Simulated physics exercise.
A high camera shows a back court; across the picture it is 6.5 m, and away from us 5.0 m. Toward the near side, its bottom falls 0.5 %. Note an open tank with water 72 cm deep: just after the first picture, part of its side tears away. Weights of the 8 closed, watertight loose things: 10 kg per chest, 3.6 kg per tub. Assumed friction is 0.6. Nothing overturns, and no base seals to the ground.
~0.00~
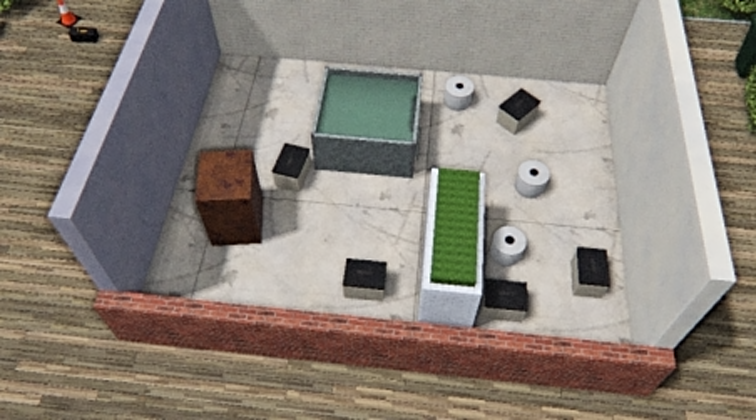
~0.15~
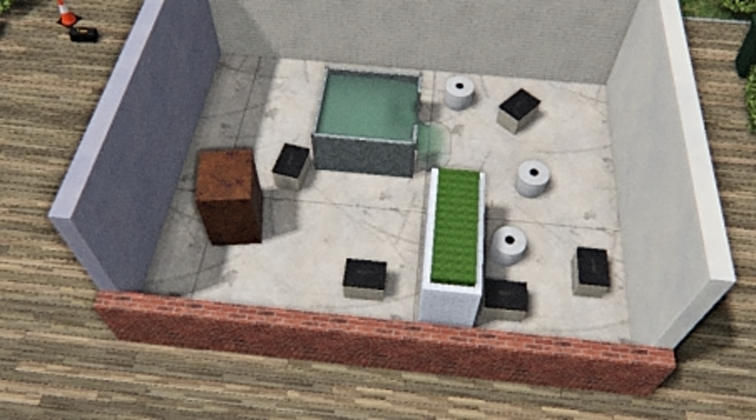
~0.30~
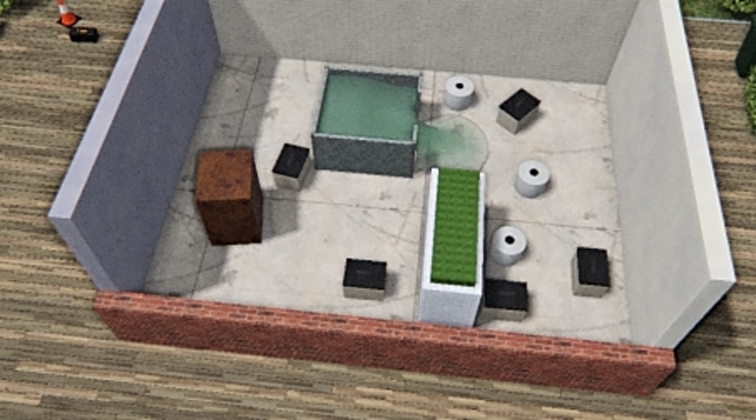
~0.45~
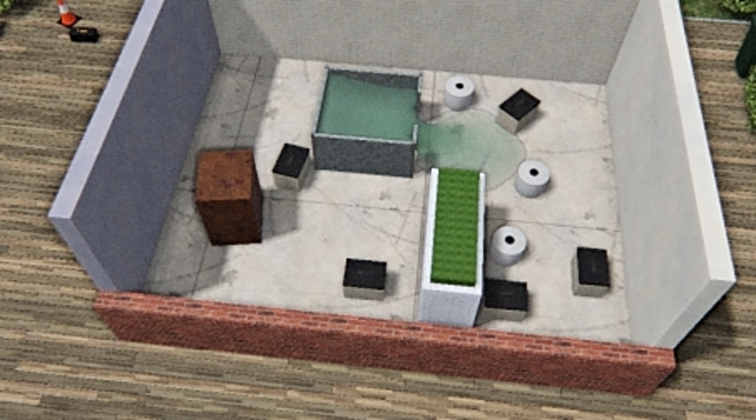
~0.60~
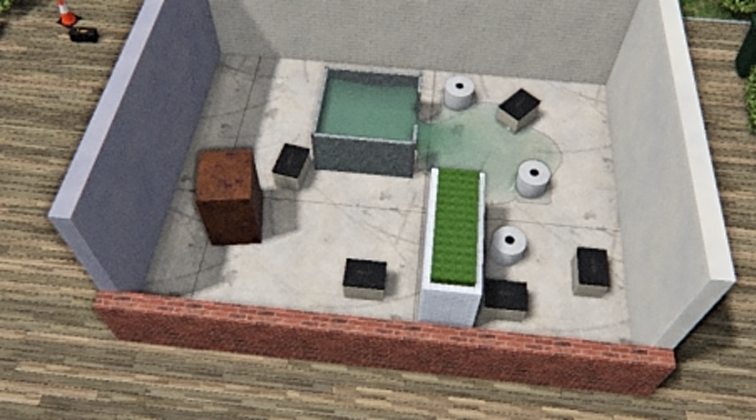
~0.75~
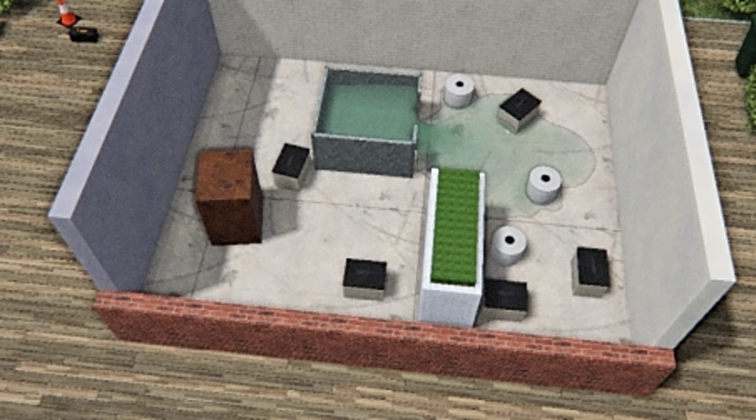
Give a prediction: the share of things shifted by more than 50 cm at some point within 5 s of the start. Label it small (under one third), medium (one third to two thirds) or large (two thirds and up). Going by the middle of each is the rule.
Medium.
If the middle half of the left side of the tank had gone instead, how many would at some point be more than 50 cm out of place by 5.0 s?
The count would be 1.
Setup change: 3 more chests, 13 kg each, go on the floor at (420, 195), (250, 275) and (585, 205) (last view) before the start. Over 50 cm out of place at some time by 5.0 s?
Going through them in turn, I'd say not that far, not that far and beyond.
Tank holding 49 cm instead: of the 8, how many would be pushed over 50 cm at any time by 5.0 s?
Then it comes to 3.
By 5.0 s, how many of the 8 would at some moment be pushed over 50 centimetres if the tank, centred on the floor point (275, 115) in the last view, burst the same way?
Result: 4.
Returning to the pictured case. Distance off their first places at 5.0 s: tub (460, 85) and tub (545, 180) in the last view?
Respectively, 100 centimetres and 150 centimetres.
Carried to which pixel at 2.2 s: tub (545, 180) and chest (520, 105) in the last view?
Somewhere around (615, 253) and (587, 81).
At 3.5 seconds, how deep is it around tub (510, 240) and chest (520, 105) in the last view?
2 and 13 cm.
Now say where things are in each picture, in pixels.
A tub at (534, 172), on the bottom; a tub at (460, 86), on the bottom; water covers 1.9 m2; 0 of 8 have shifted, in the first frame.
A tub at (534, 172) rests on the ground; a tub at (460, 86) rests on the ground; water covers 2.3 m2; 0 of 8 have shifted, in the second frame.
A tub at (534, 172), on the bottom; a tub at (460, 86) rests on the ground; water covers 3.0 m2; 0 of 8 have shifted, in the third frame.
A tub at (534, 172), on the bottom; a tub at (460, 86) rests on the ground; 3.9 m2 under water; 0 of 8 have shifted, in the fourth frame.
A tub at (534, 173) rests on the ground; a tub at (460, 86), on the bottom; 5.0 m2 under water; 0 of 8 have shifted, in the fifth frame.
A tub at (545, 179), on the bottom, 19 cm from its start; a tub at (460, 84), on the bottom, 4 cm from its start; water covers 6.4 m2; 1 of 8 have shifted, in the sixth frame.
After 1.1 s 1 of 8 are over 50 cm from their spots; 0 afloat.
After 2.2 s 2 of 8 are over 50 cm from their spots; 2 afloat.
After 3.5 s 3 of 8 are over 50 cm from their spots; 3 afloat.
After 5.0 s 5 of 8 are over 50 cm from their spots, and 5 have been at some point; 6 afloat.
